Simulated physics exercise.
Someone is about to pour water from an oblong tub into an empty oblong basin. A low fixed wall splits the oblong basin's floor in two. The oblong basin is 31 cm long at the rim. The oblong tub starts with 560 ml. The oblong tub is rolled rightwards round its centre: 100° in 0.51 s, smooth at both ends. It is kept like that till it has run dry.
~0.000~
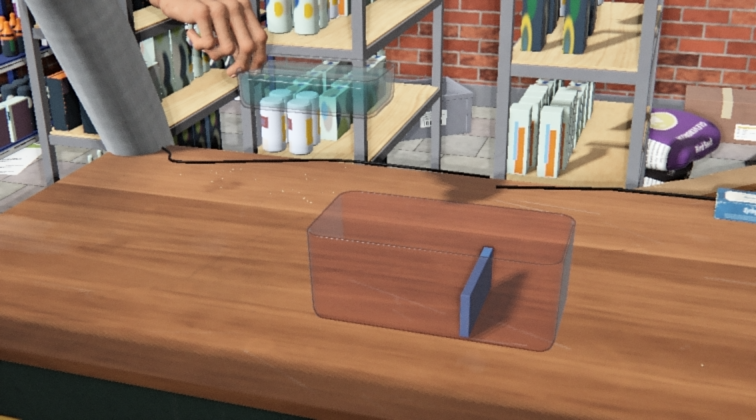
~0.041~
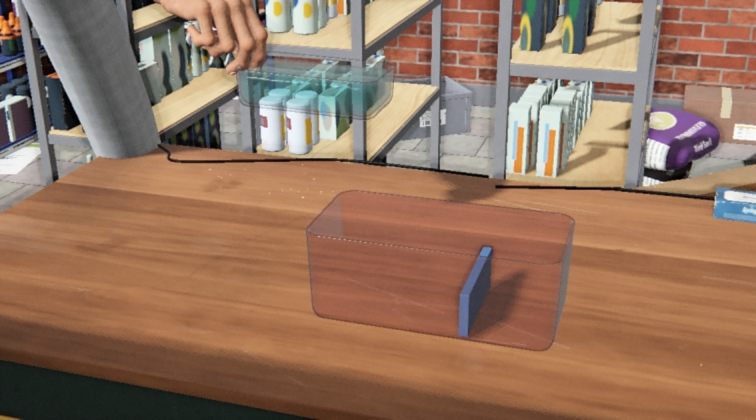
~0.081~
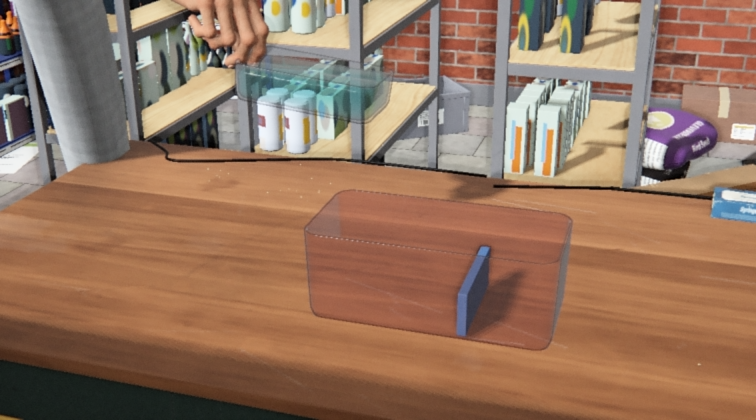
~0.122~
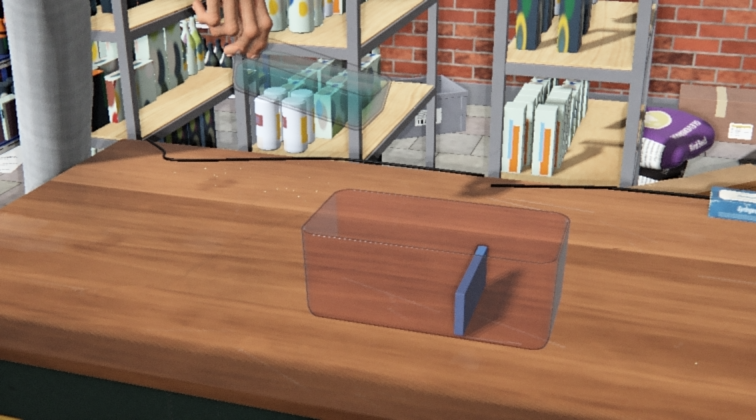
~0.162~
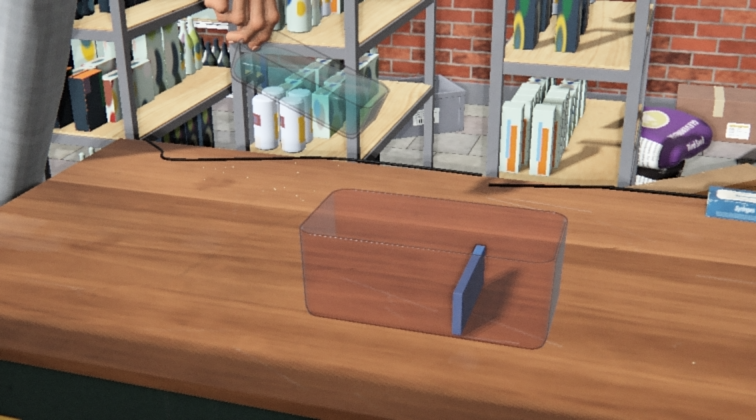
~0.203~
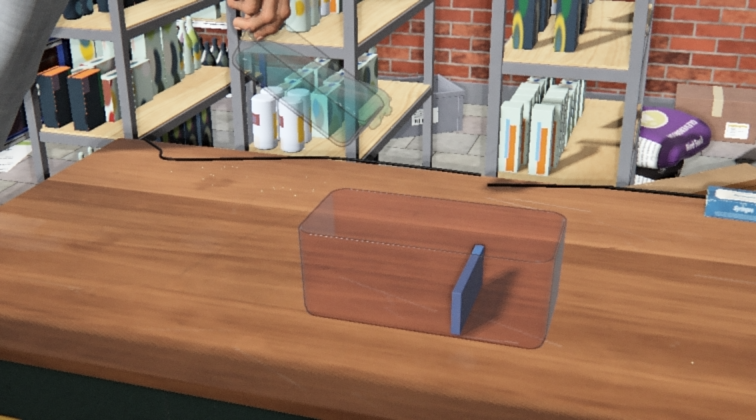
At a wooden counter in front of stocked shop shelves, a hand held a see-through tub behind an oblong basin with a blue wall inside, then the tub tilted steadily down to the right.
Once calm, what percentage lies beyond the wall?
About 5 per cent.
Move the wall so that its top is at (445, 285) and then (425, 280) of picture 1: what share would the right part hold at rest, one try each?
First 20, then 60 per cent.
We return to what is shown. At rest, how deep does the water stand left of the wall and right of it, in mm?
Some 18 mm on the left and 2 mm on the right.
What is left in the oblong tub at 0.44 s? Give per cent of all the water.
About 9 per cent.
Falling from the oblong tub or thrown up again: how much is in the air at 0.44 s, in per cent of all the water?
About 40 per cent.
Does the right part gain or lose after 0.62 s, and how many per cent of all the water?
It goes up by about 4.
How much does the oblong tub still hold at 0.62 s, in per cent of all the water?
Some 2 per cent.
After 0.44 s the tilt is 96° and 9 per cent is still to pour, 51 is left of the wall and 0 right of it.
After 0.62 s the tilt is 100° and 2 per cent is still to pour, 72 is left of the wall and 1 right of it.
After 0.81 s the tilt is 100° and 0 per cent is still to pour, 81 is left of the wall and 5 right of it.
After 1.01 s the tilt is 100° and 0 per cent is still to pour, 84 is left of the wall and 5 right of it.
In the end 84 per cent lies left of the wall, 5 right of it and 11 outside.
